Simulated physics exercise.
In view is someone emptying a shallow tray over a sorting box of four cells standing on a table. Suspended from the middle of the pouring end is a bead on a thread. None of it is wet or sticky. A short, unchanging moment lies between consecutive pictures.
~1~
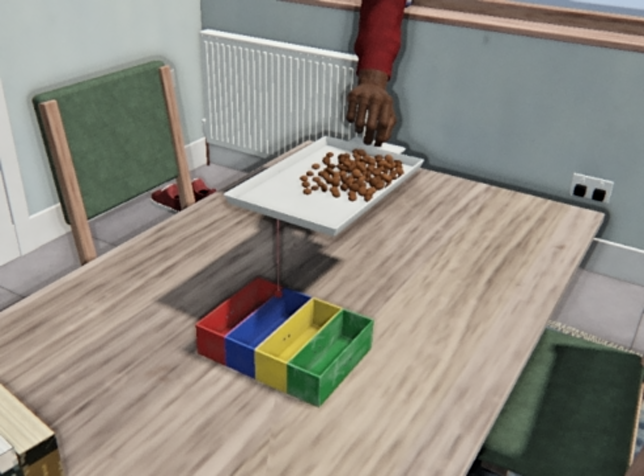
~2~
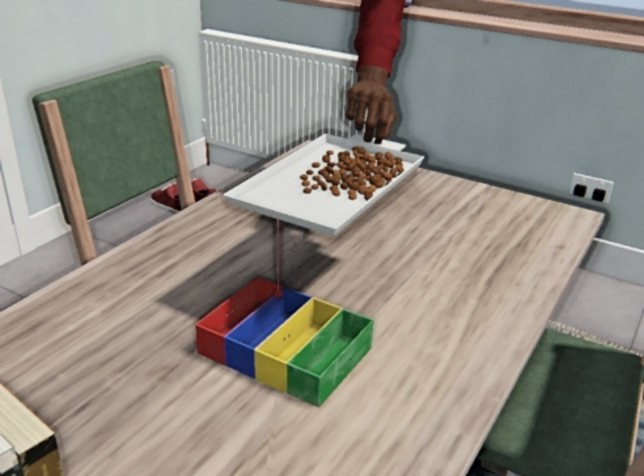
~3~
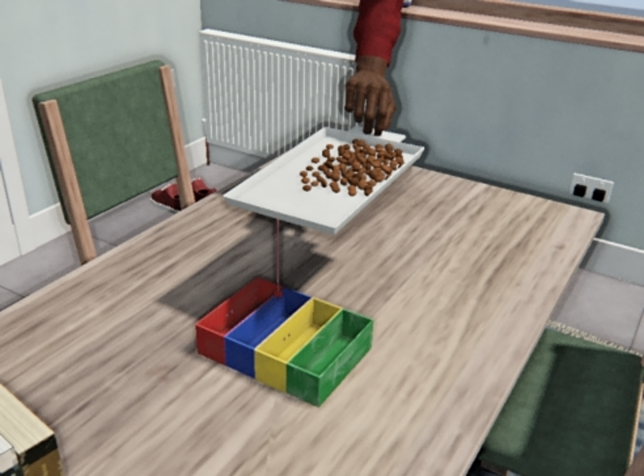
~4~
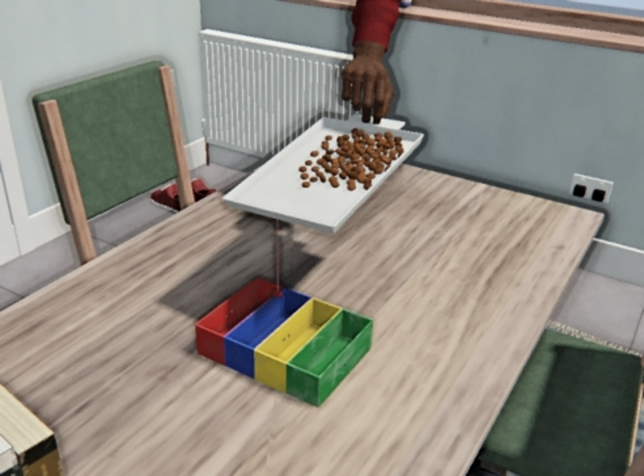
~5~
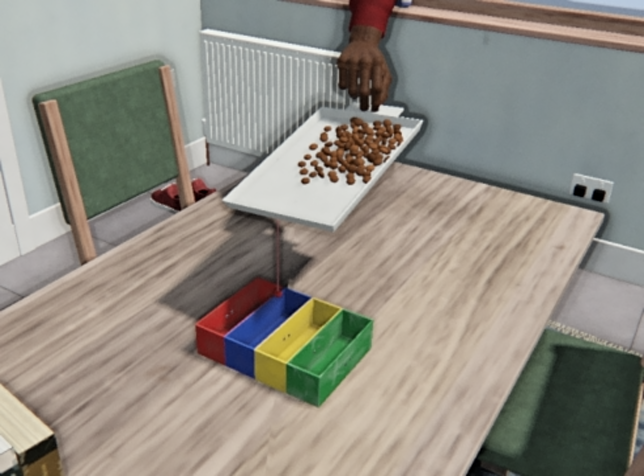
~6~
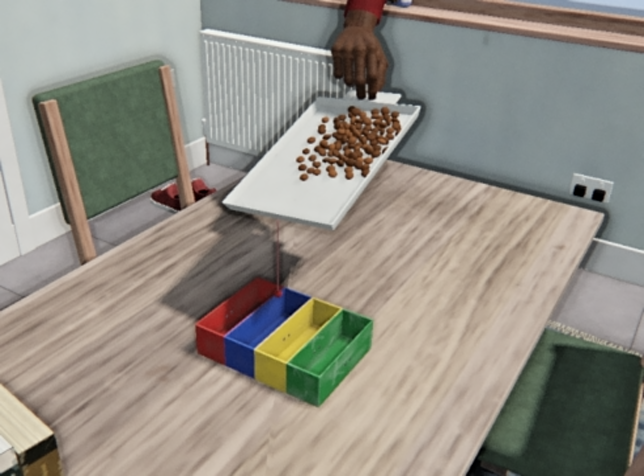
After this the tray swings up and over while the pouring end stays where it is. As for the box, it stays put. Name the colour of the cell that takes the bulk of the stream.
Red.
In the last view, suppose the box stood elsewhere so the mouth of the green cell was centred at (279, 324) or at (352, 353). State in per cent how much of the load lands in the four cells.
In order: 90 percent, then 10 percent.
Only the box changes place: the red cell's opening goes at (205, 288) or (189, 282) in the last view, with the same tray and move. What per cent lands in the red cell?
In the first position around 30 percent, in the second around 10 percent.
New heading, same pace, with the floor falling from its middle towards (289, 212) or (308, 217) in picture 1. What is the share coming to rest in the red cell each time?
In order: About 20, then 10 percent.
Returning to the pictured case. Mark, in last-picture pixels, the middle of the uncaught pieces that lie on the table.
Centre at rest: About (168, 332).
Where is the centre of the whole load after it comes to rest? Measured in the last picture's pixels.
Resting centre, last picture - approx. (205, 336).
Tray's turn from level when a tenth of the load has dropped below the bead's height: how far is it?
About 70° of tilt.
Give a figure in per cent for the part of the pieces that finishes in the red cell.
That share works out at some 30 %.
Shortly afterwards, tray tipped steeply; the bulk on the tray; near a quarter falling or outside the box.
Next, tray tipped right over; a little on the tray; near a quarter in the red cell; a little in the blue cell; only a few in the yellow cell; near two thirds falling or outside the box.
Some moments later, tray tipped past a quarter turn; near a quarter in the red cell; a little in the blue cell; only a few in the yellow cell; near two thirds falling or outside the box.
In the end, tray tipped past a quarter turn; near a quarter in the red cell; a little in the blue cell; only a few in the yellow cell; none at all in the green cell; near two thirds outside the box.
